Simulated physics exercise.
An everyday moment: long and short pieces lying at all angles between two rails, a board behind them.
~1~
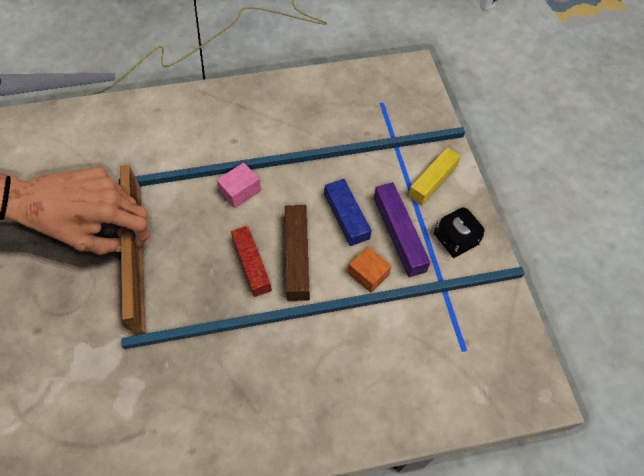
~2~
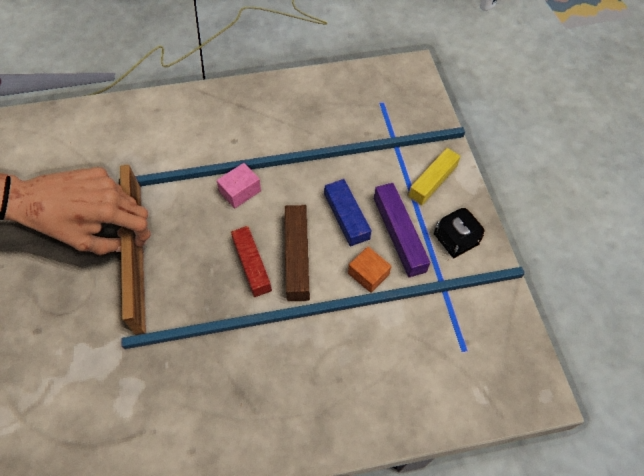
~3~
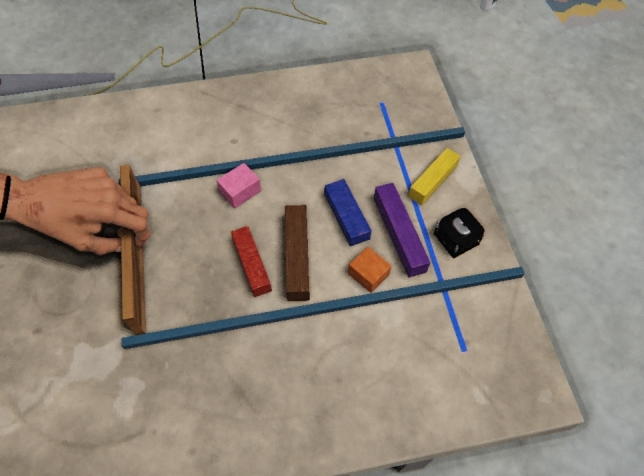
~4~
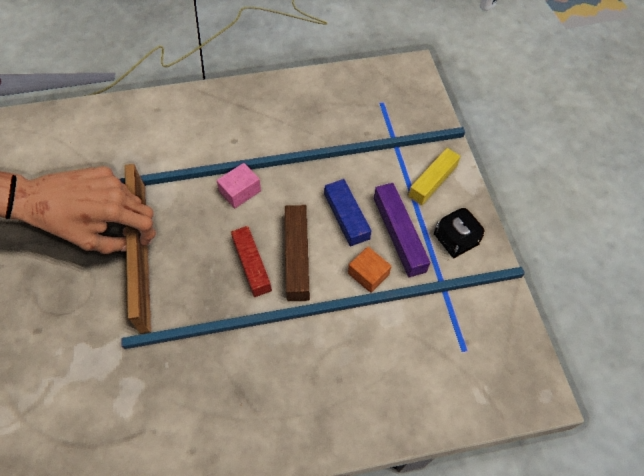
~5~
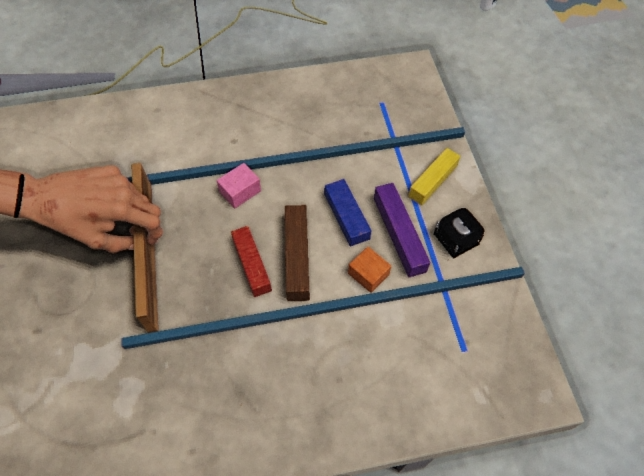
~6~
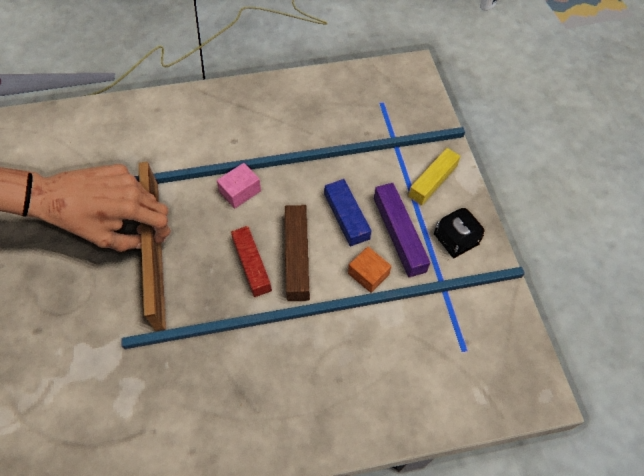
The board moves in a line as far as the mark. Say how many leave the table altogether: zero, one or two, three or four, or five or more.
Outcome: The number that fall off is one or two.
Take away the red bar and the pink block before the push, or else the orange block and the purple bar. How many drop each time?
It would be 1 and 0.
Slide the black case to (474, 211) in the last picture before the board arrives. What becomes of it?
It tumbles off.
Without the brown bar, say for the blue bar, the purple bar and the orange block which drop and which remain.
The blue bar survives; the purple bar remains up; the orange block survives.
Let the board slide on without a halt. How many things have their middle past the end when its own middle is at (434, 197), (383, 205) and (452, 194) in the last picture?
In that order 3, 0 and 5.
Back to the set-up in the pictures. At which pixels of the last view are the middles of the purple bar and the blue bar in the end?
The purple bar at (499, 213), the blue bar at (464, 193).
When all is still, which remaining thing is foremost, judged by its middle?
That is the purple bar.
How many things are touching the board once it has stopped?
2 of them.
Soon after, none off yet; black case at rest near (459, 233); yellow bar at rest near (435, 176); purple bar at rest near (401, 229).
In the end, the number that fall off is one or two; gone, yellow bar and black case.
